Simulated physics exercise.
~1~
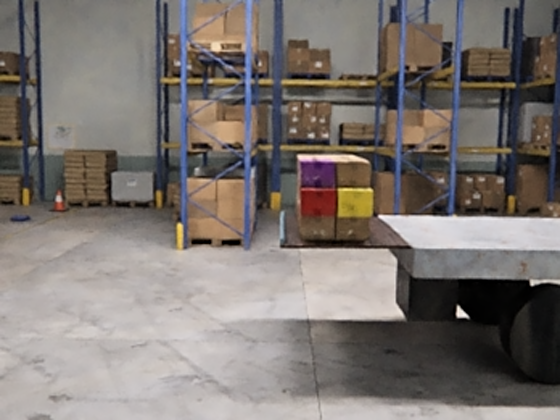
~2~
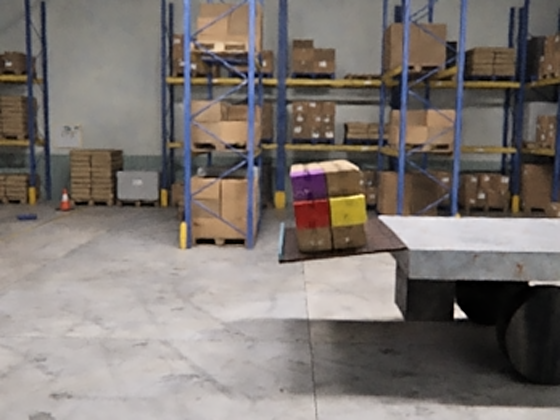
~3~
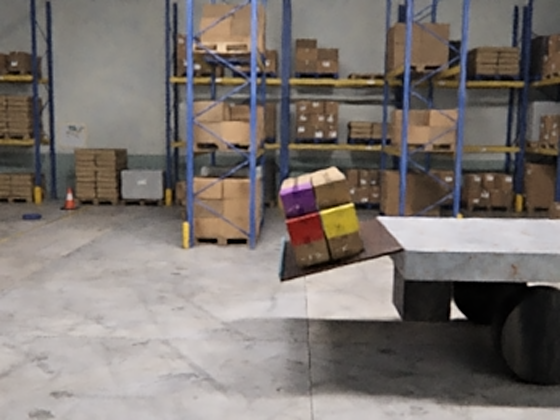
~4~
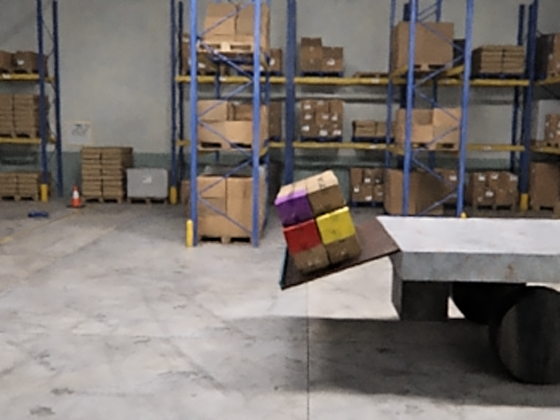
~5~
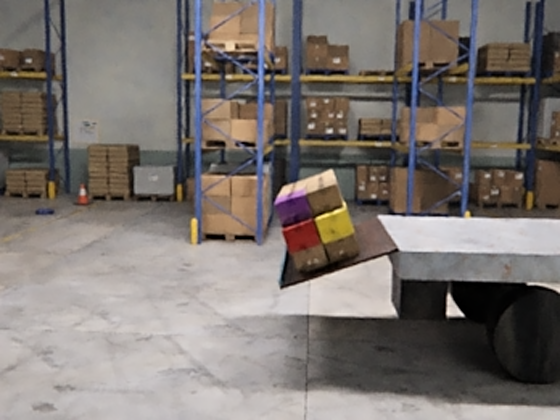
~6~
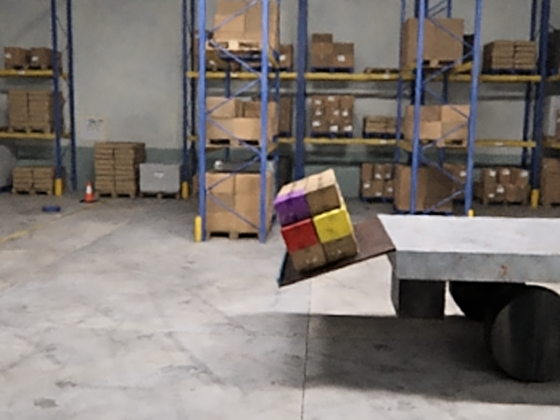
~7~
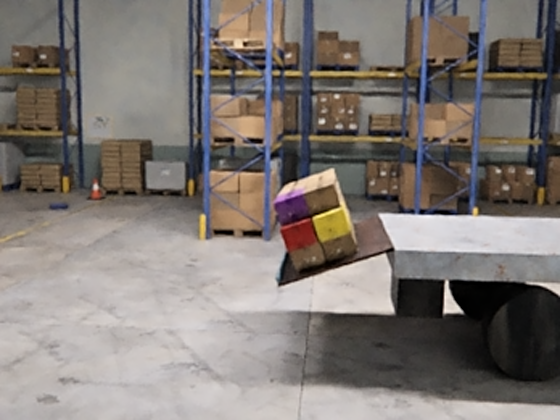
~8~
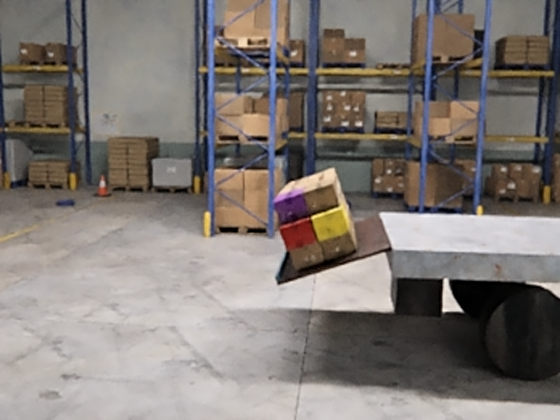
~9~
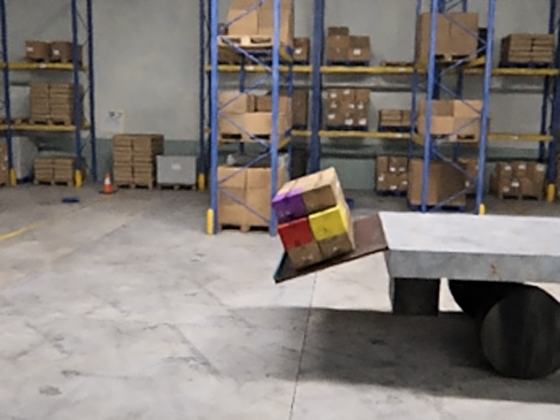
A flat-bed's rear flap droops down to the left, and the stacked cartons tilt but stay aboard.
